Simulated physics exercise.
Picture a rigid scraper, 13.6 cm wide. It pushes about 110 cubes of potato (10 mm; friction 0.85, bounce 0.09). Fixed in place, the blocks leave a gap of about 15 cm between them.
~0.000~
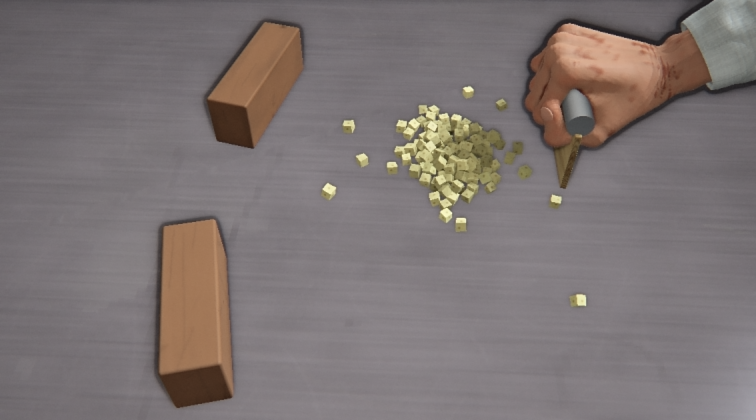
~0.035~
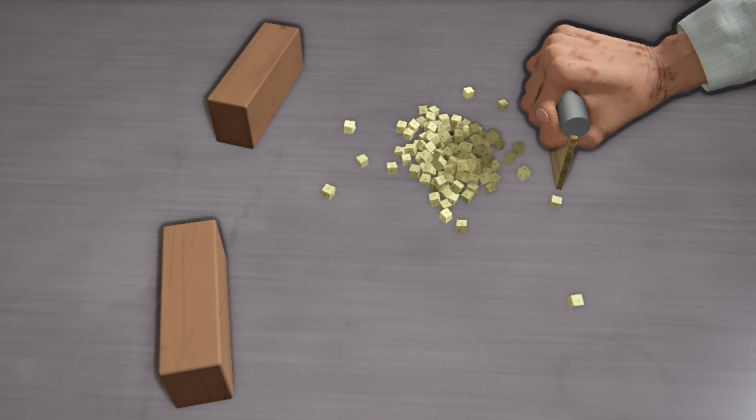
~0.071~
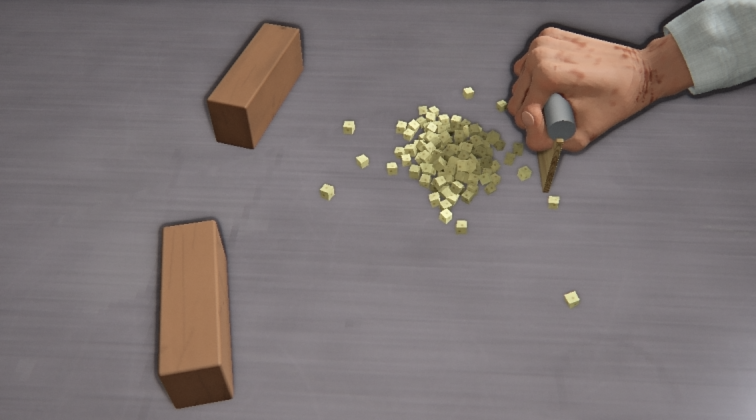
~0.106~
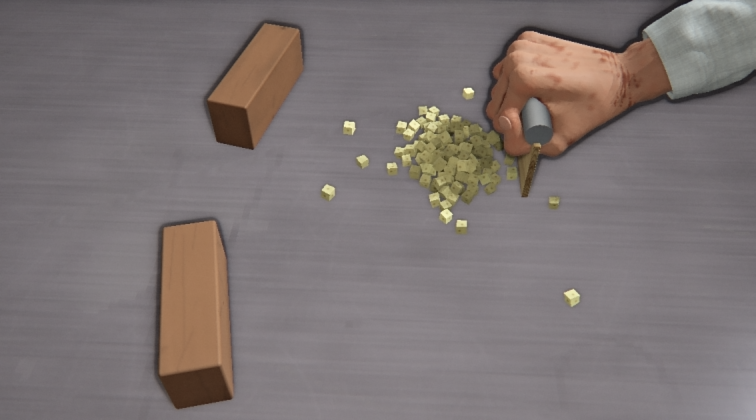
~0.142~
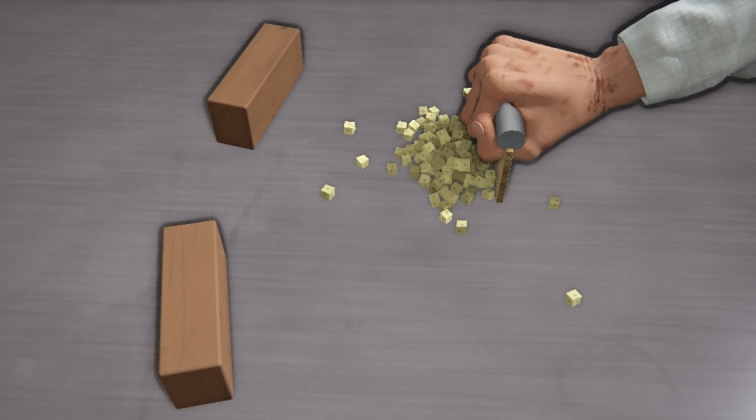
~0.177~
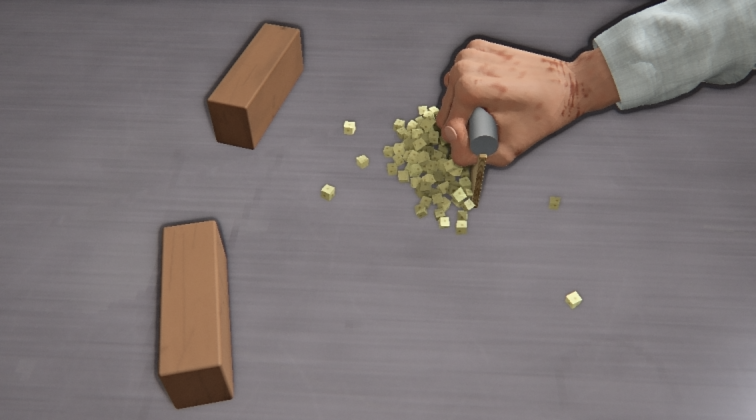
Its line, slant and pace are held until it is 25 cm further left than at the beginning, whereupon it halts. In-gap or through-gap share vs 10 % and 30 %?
Pretty sure one to three tenths gets in the gap.
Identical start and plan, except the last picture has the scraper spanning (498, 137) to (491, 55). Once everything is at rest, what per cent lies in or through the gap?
At rest, 5 percent has gone in or through the gap.
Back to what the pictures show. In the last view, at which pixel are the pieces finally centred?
I'd say close to (275, 178) in the last picture.
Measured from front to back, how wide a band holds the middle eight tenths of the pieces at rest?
I'd guess some 20 centimetres.
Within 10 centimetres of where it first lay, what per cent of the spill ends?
Share within range: Approx. 15 %.
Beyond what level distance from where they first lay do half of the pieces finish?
18 cm.
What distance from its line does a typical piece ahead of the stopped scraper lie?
I'd say around 4 cm.
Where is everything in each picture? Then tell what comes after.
In the first frame, scraper from (575, 144) to (558, 60); moved 0.0 cm; pieces shifted so far, 0; middle of the spill at (452, 148); block at (189, 289); block at (256, 62).
In the second frame, scraper from (571, 146) to (554, 61); moved 0.4 cm; pieces shifted so far, 0; middle of the spill at (452, 149).
In the third frame, scraper from (557, 149) to (542, 64); moved 1.8 cm; pieces shifted so far, 1; middle of the spill at (452, 149).
In the fourth frame, scraper from (534, 154) to (523, 67); moved 4.0 cm; pieces shifted so far, 3; middle of the spill at (452, 149).
In the fifth frame, scraper from (508, 159) to (499, 71); moved 6.5 cm; pieces shifted so far, 30; middle of the spill at (450, 148).
In the sixth frame, scraper from (481, 164) to (476, 75); moved 9.0 cm; pieces shifted so far, 97; middle of the spill at (434, 137); block at (189, 291); block at (256, 63). Its speed is about 0.71 m/s, heading 18 degrees towards the viewer.
Then, at 0.35 s, scraper 21 cm from its start, spill 19 cm wide; held up before the blocks 100 %.
Then, at 0.52 s, scraper 26 cm from its start, spill 21 cm wide; in or through the gap 10 %, held up before the blocks 90 %.
After 0.67 s, scraper 26 cm from its start, spill 21 cm wide; in or through the gap 15 %, held up before the blocks 85 %.
At rest (1.4 s), in or through the gap 15 %, round the near block 0 %, round the far block 0 %, held up before the blocks 85 %.
